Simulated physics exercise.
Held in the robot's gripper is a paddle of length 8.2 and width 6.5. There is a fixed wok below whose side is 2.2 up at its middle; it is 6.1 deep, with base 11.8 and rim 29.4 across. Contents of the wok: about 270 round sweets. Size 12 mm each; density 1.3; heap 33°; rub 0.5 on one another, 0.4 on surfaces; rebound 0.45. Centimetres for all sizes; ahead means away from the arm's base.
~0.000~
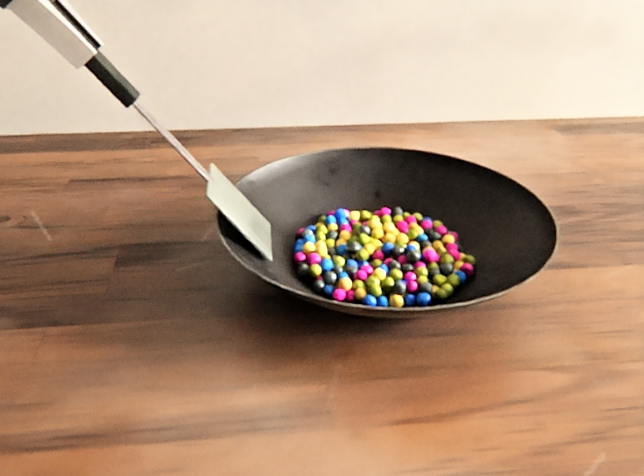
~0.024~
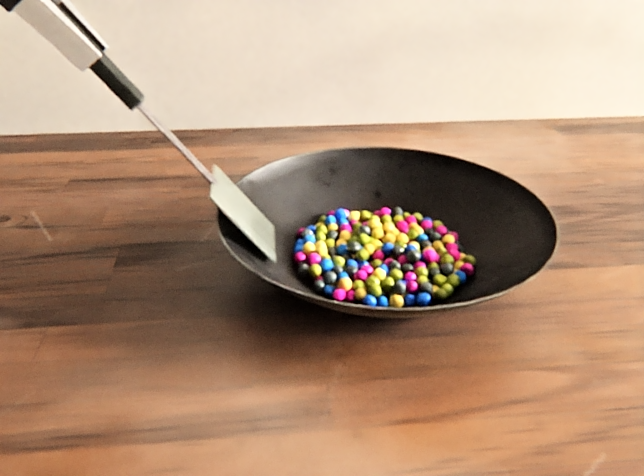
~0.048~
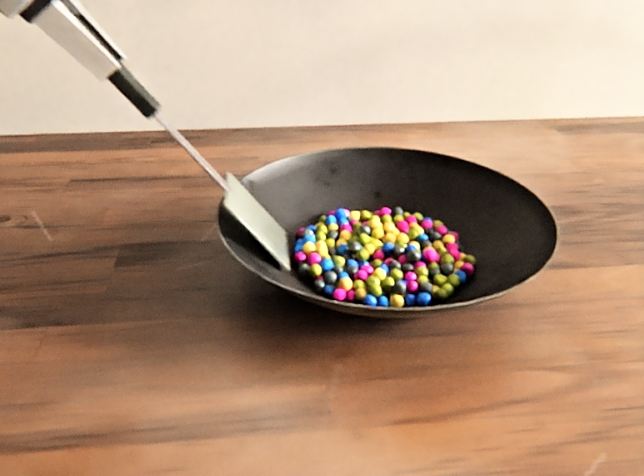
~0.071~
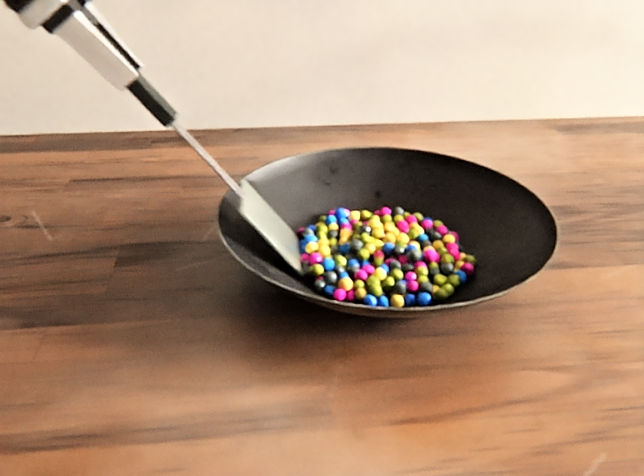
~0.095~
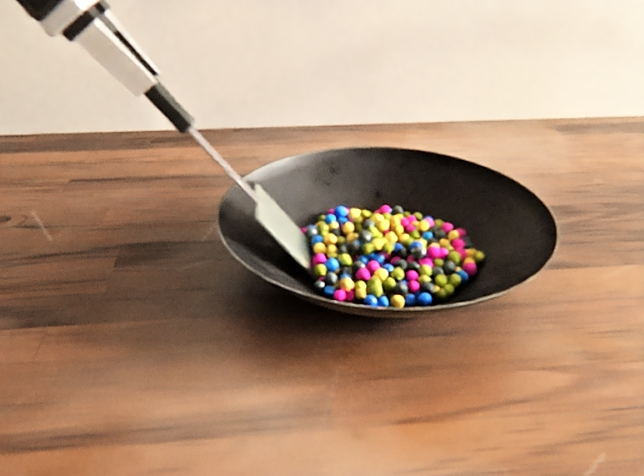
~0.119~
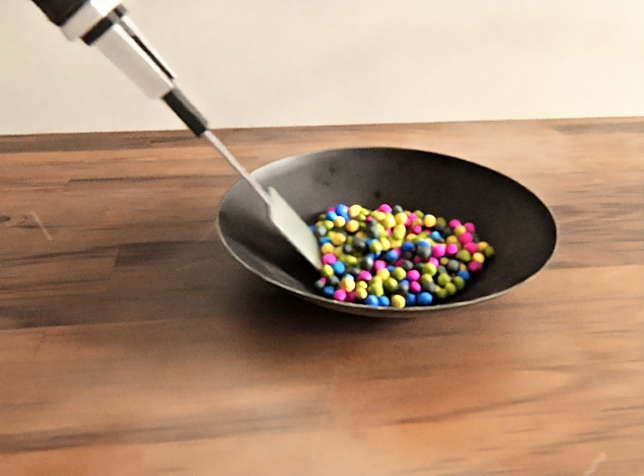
Robot-held paddle sliding down into a dark wok on a wooden surface, then nudging a pile of colourful round sweets rightward.
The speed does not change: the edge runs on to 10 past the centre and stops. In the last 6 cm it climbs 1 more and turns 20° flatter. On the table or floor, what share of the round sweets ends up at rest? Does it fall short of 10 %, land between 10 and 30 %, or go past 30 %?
It falls short of 10 %.
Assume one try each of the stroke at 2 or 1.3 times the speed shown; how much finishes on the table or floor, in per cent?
Roughly 25 % and roughly 5 %.
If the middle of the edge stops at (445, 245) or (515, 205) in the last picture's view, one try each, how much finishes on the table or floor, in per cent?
0 % and 20 %.
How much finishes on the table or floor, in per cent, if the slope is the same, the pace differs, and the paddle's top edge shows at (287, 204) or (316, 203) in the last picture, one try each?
I'd estimate some 10 and 15 in a hundred.
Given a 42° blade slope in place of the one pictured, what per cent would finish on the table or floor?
0 %.
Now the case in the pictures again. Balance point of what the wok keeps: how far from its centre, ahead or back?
The kept load is shifted forward by about 4.0 cm.
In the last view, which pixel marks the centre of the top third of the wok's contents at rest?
It is centred near (486, 234).
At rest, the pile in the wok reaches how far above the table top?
Roughly 7.0 centimetres.
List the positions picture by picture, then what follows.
In the first frame, paddle top edge at (208, 178), sloping 53°; upper third of the load around (378, 249), from x 300 to 470, top at y 215; 271 in the wok.
In the second frame, paddle top edge at (212, 180), sloping 53°; upper third of the load around (379, 249), from x 300 to 470, top at y 215.
In the third frame, paddle top edge at (227, 188), sloping 53°; upper third of the load around (379, 249), from x 300 to 470, top at y 215.
In the fourth frame, paddle top edge at (242, 195), sloping 53°; upper third of the load around (378, 248), from x 305 to 470, top at y 215.
In the fifth frame, paddle top edge at (257, 200), sloping 53°; upper third of the load around (382, 248), from x 305 to 480, top at y 210.
In the sixth frame, paddle top edge at (271, 203), sloping 53°; upper third of the load around (400, 246), from x 305 to 490, top at y 210; 271 in the wok.
After 0.23 s, sloping 53°, highest piece 5 above the table; 271 in the wok.
After 0.34 s, sloping 46°, highest piece 6 above the table; 271 in the wok.
After 0.59 s, sloping 33°, highest piece 7 above the table; 258 in the wok, 12 on the table or floor, 1 on the blade or in flight.
After 1.64 s, sloping 33°, highest piece 7 above the table; 258 in the wok, 13 on the table or floor.
At rest, 258 in the wok, 13 on the table or floor. That is 5 % on the table or floor.
